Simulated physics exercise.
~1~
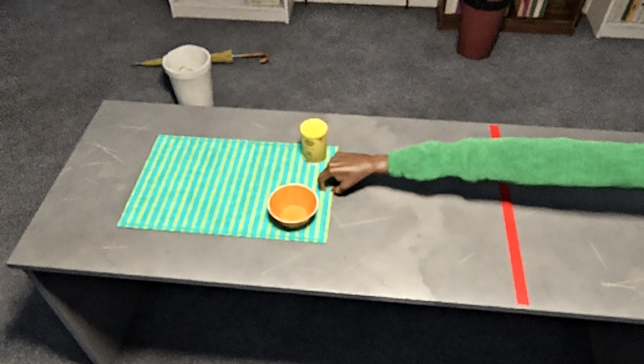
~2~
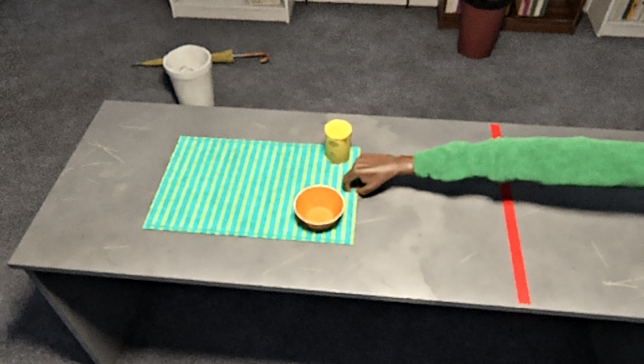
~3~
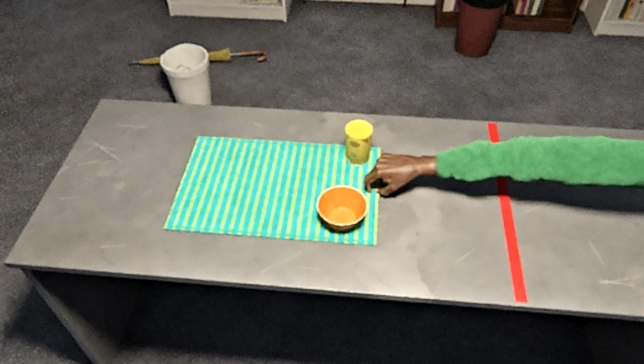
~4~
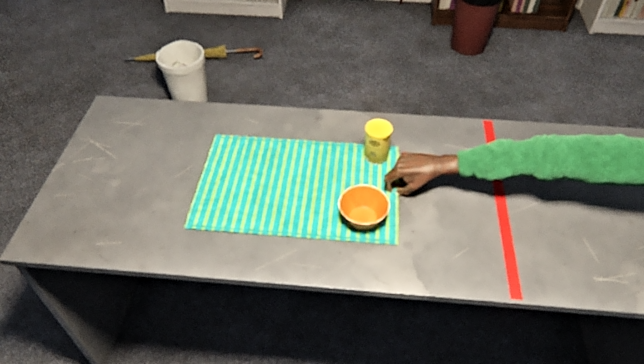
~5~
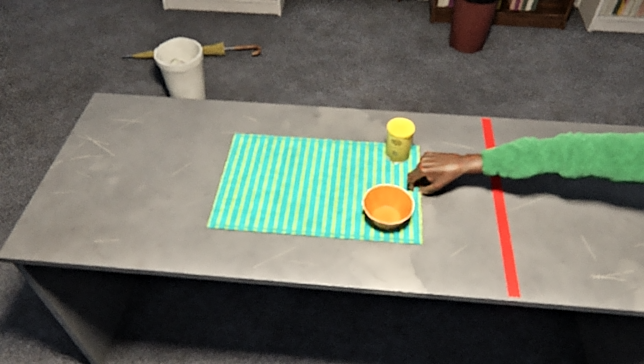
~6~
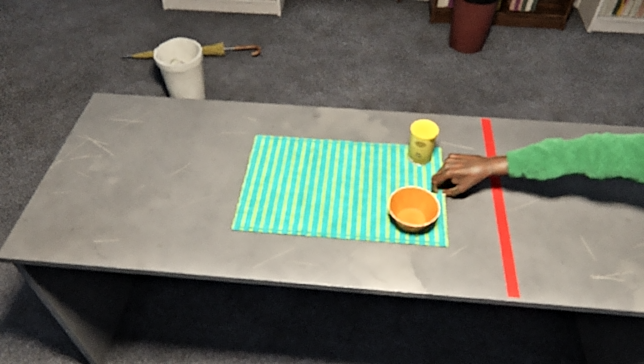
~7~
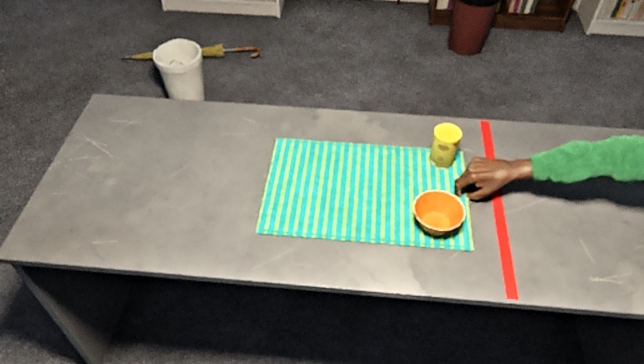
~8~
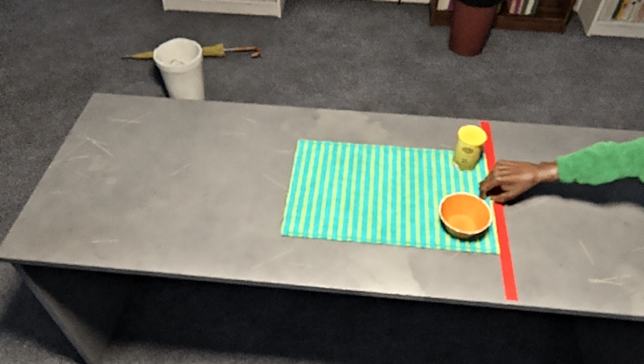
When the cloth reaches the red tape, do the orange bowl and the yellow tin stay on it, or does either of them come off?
Both stay on the cloth, with the orange bowl still in its place and the yellow tin still upright as the edge reaches the tape.
A turquoise cloth, pulled right by a hand, carries a bowl and tin to red tape.
